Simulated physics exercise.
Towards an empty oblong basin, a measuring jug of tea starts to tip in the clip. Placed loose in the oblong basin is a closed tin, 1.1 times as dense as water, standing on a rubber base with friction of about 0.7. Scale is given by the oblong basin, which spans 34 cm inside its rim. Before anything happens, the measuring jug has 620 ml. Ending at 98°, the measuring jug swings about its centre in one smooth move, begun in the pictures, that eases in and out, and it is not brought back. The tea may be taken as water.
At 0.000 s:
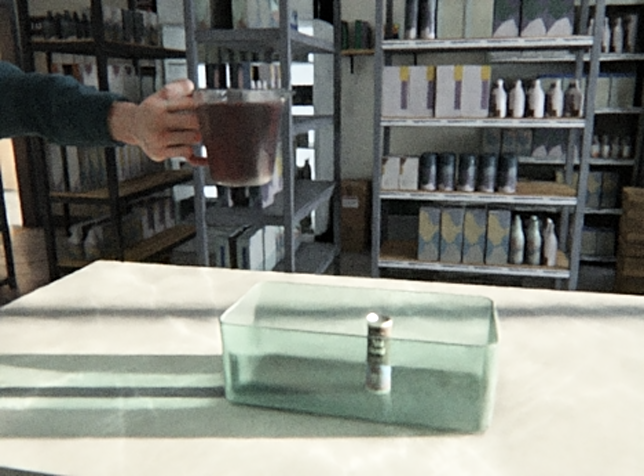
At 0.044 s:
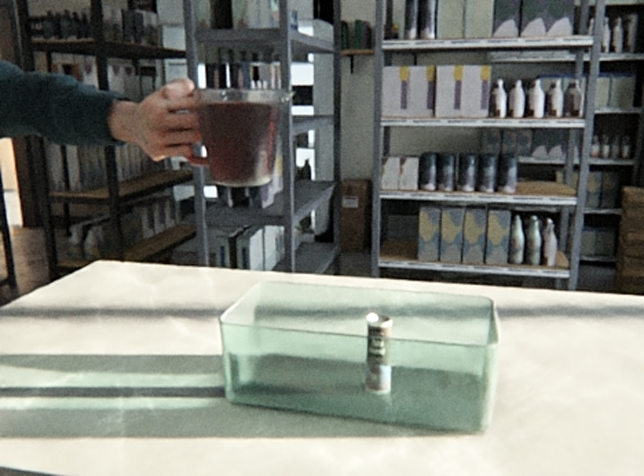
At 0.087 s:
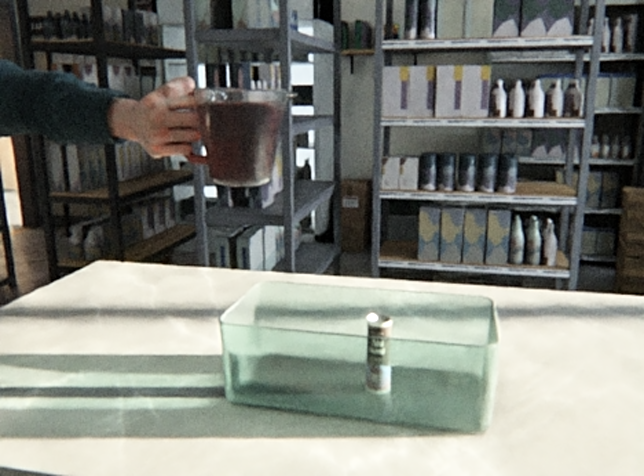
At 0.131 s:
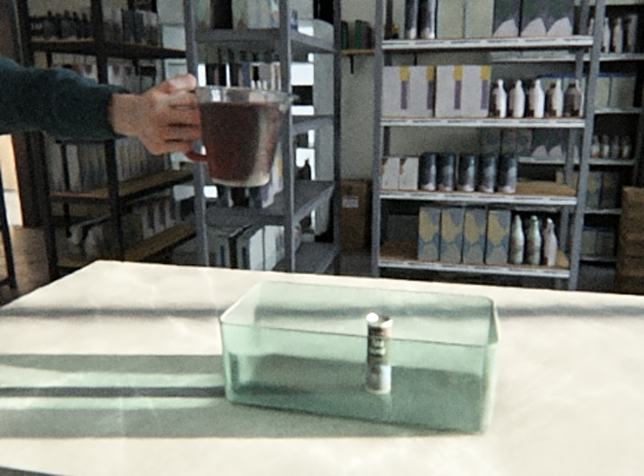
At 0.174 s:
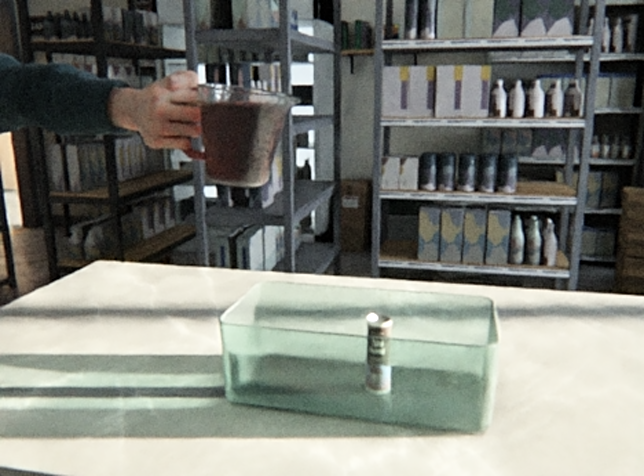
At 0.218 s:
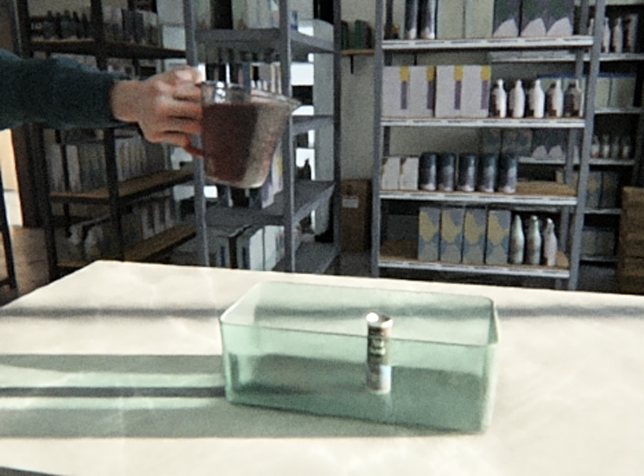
A hand holds a measuring jug of tea and slowly tilts it slightly to the right.
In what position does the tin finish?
It finishes knocked over.
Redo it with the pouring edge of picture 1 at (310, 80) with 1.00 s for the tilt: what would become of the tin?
Then it tips over.
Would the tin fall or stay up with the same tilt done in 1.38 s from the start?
It tumbles over, then.
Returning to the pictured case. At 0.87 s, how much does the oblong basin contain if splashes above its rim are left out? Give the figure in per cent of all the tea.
Near 50 in a hundred.
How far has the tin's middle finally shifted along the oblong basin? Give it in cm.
Shift of tin centre: Approx. 9.0 cm.
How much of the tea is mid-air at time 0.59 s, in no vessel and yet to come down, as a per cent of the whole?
About 24 per cent.
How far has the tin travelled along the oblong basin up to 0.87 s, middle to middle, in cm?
About 1 cm.
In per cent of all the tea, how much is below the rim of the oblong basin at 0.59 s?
Around 3 percent.
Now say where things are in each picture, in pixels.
In the first frame, it leans 0°; its right rim is at (296, 91); the tea meets the walls at (203, 104) and (283, 104); the oblong basin's rim runs from (240, 301) to (496, 321); the tin's top is at (379, 322).
In the second frame, it leans 1°; its right rim is at (296, 91); the tea meets the walls at (204, 104) and (283, 104).
In the third frame, it leans 2°; its right rim is at (297, 93); the tea meets the walls at (204, 103) and (283, 105).
In the fourth frame, it leans 4°; its right rim is at (299, 96); the tea meets the walls at (206, 102) and (285, 106).
In the fifth frame, it leans 8°; its right rim is at (301, 99); the tea meets the walls at (207, 103) and (287, 106).
In the sixth frame, it leans 12°; its right rim is at (303, 104); the tea meets the walls at (209, 105) and (291, 108).
By 0.59 s the tilt is 66° and 73 per cent is still to pour; the tin stands where it began.
By 0.87 s the tilt is 95° and 21 per cent is still to pour; the tin stands 1 cm from where it began.
By 1.16 s the tilt is 98° and 1 per cent is still to pour; the tin lies on its side.
By 1.47 s the tilt is 98° and 0 per cent is still to pour; the tin lies on its side.
At rest the tin lies on its side.
